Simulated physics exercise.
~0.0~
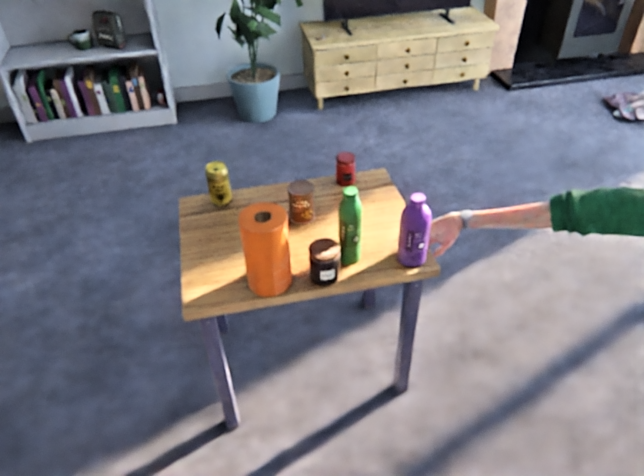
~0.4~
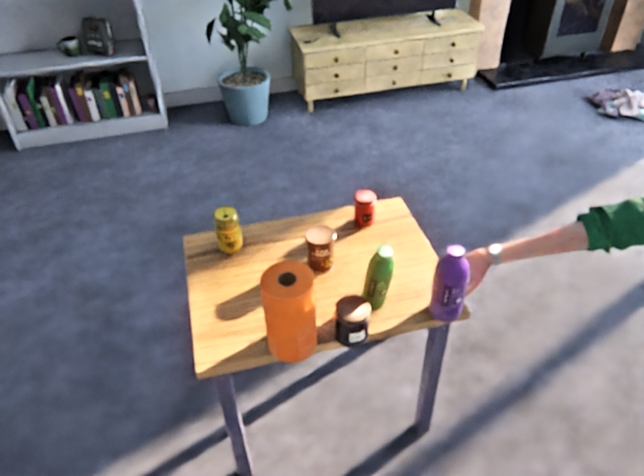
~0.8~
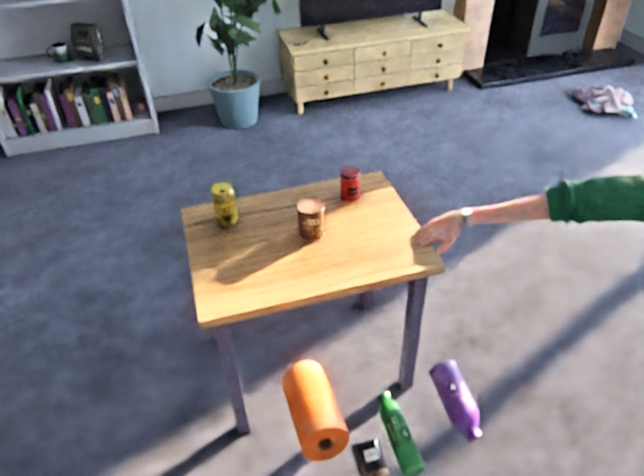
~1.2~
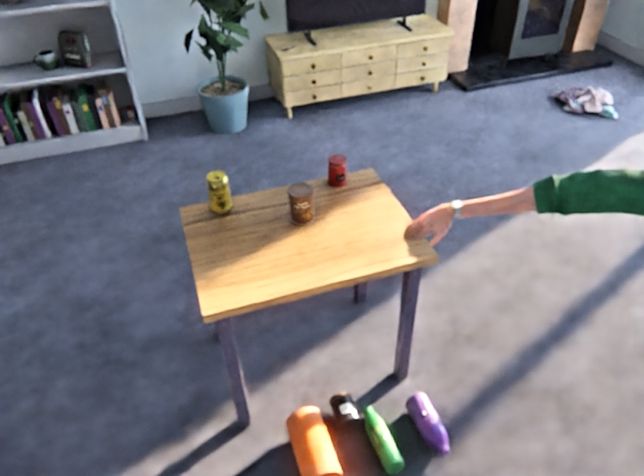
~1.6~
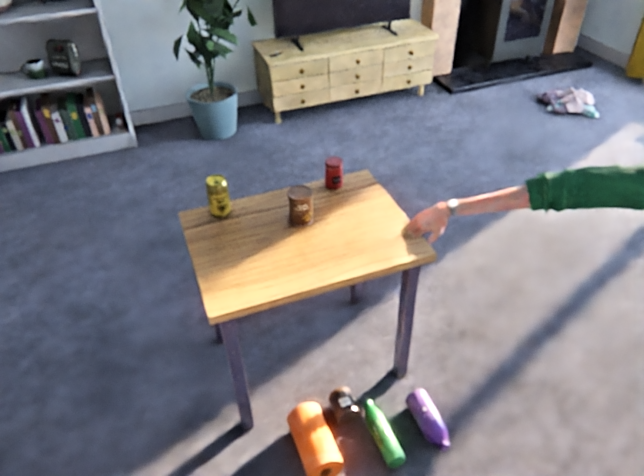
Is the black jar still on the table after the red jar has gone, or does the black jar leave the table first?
The black jar leaves the table first and ends up on the floor, while the red jar is still standing on the tabletop at the end.
